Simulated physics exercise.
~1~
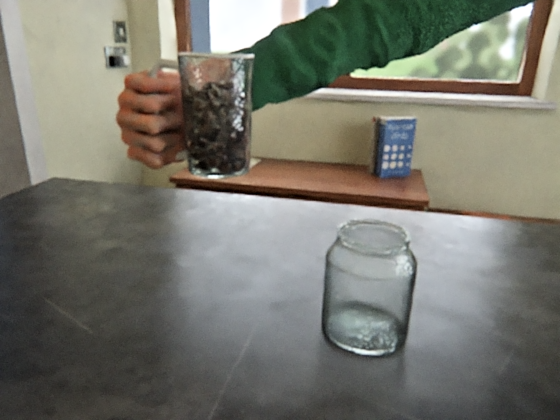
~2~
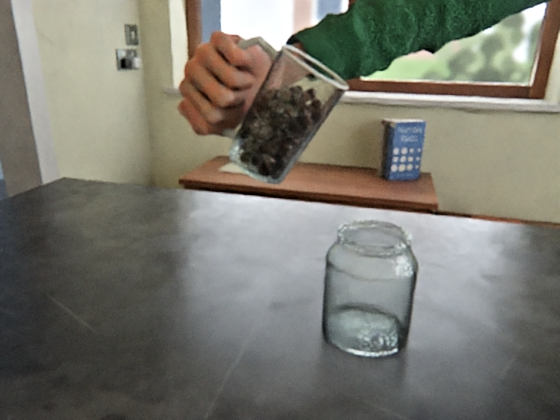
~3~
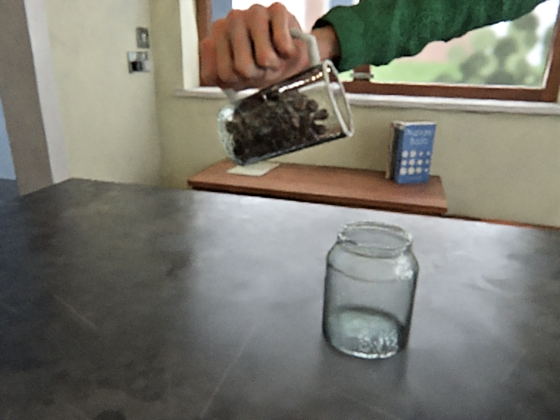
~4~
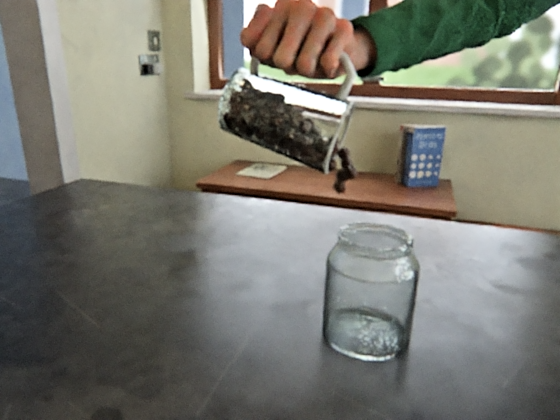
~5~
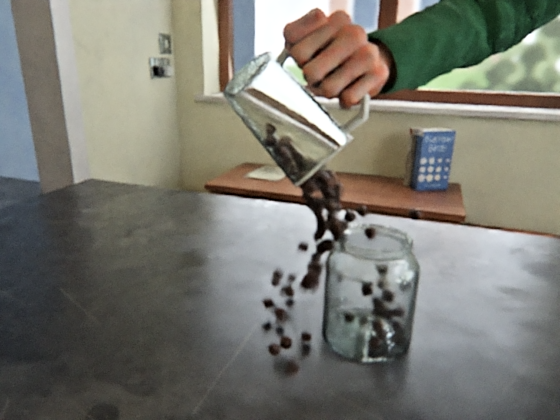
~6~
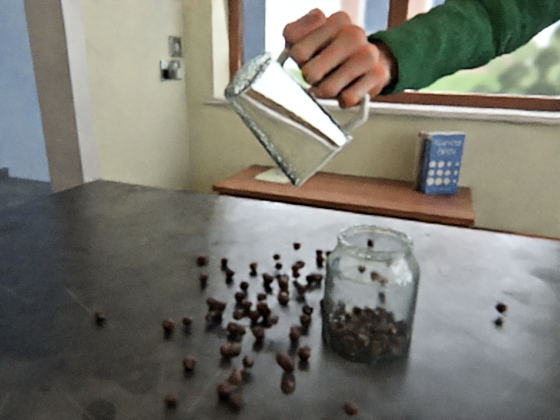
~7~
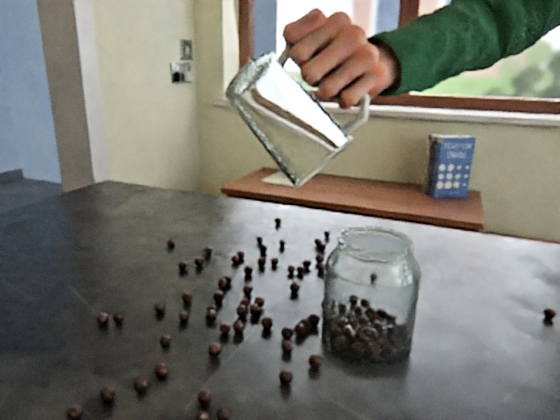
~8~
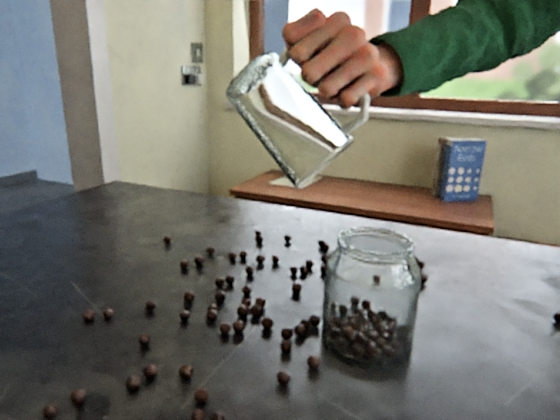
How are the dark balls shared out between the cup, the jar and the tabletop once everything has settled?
Very few, if any, are left in the cup, a fair share lies in the jar, and the larger part has spilt outside it.
